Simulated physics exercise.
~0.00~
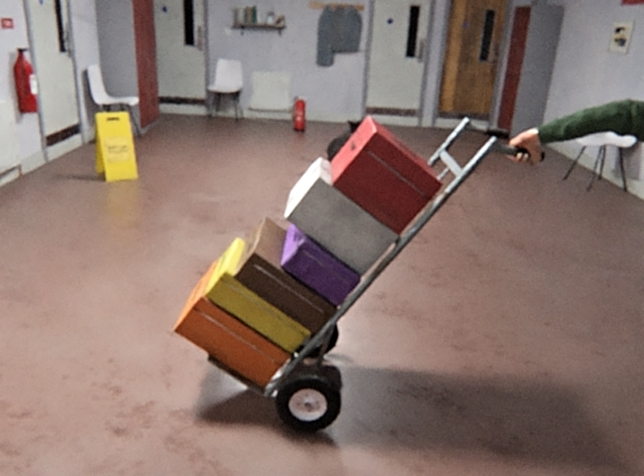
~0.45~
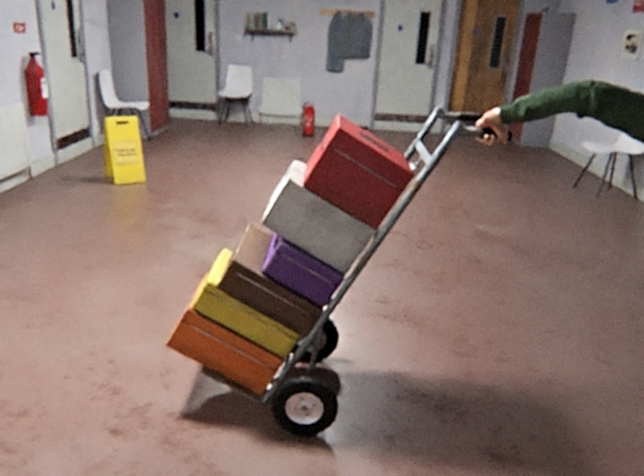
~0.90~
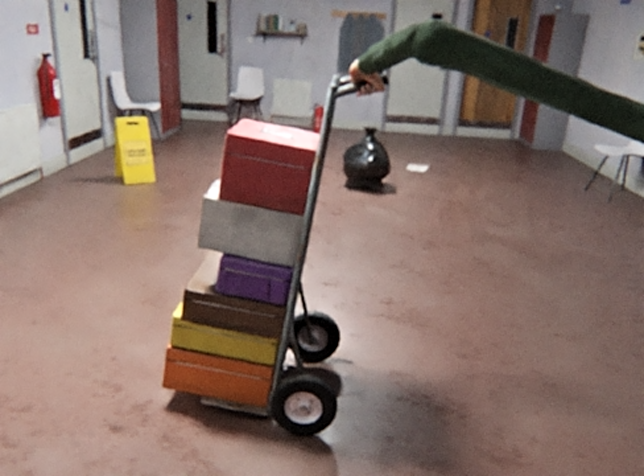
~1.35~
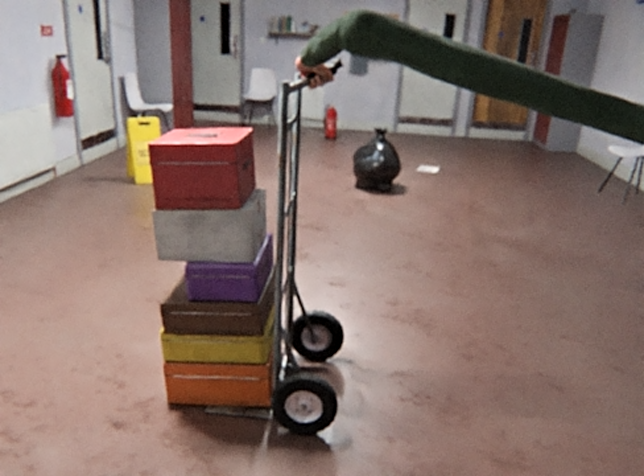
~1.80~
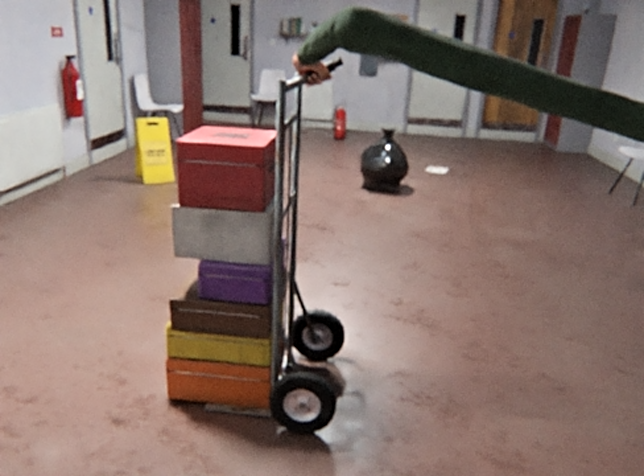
A green-sleeved arm swung a tilted hand truck stacked with six colourful boxes upright toward the left until its plate met the floor, and the upper boxes rocked briefly, then settled back, leaving the whole stack standing on the truck.
